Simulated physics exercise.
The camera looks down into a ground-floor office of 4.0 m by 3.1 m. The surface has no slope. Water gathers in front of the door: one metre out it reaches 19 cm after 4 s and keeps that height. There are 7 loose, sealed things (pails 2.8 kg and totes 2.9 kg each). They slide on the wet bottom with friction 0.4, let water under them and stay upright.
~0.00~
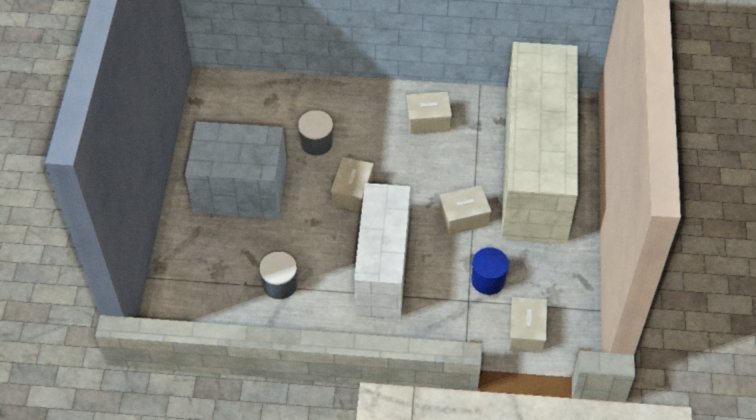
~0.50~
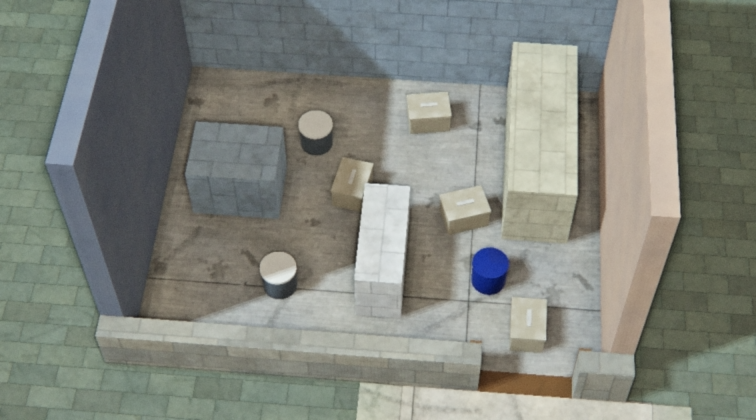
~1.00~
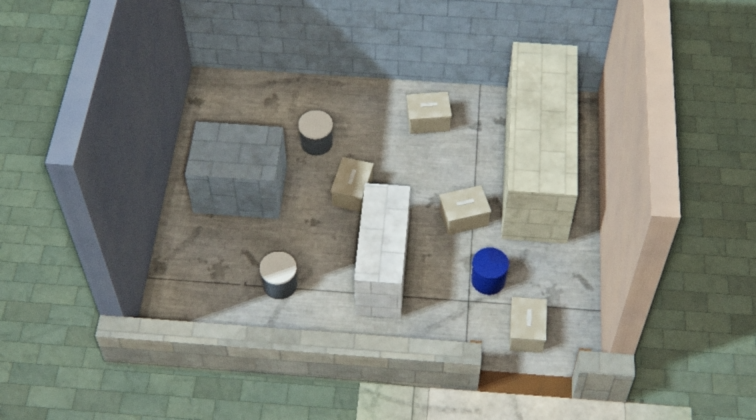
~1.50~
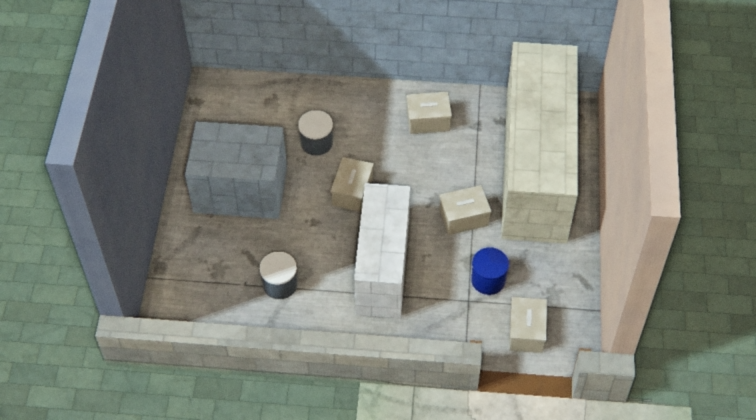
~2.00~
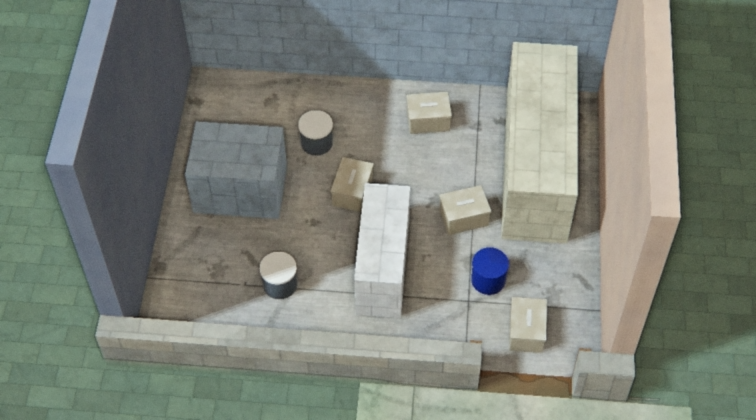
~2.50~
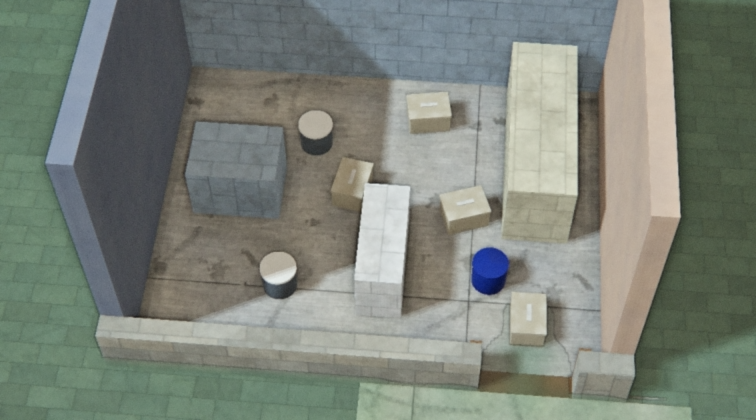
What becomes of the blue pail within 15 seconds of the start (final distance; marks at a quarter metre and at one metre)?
Blue pail travels far.
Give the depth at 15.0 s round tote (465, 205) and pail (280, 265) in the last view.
About 10 and 9 cm.
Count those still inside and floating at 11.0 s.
I count 5.
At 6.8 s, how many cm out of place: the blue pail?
Roughly 250 cm by then.
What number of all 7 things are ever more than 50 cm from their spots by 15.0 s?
That makes 7.
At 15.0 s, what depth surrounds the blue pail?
About 10 cm.
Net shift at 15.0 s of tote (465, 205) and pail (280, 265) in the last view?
In turn: 100 cm, 60 cm.
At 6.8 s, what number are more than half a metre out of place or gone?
By then 4.
After 3.5 s the blue pail is near (486, 248), 0.2 m from its start, aground; 0 afloat.
After 6.8 s the blue pail is near (346, 68), 2.6 m from its start, afloat; 4 afloat.
After 11.0 s the blue pail is near (186, 132), 3.1 m from its start, afloat; 5 afloat.
After 15.0 s the blue pail is near (186, 130), 3.1 m from its start, afloat; 7 afloat.
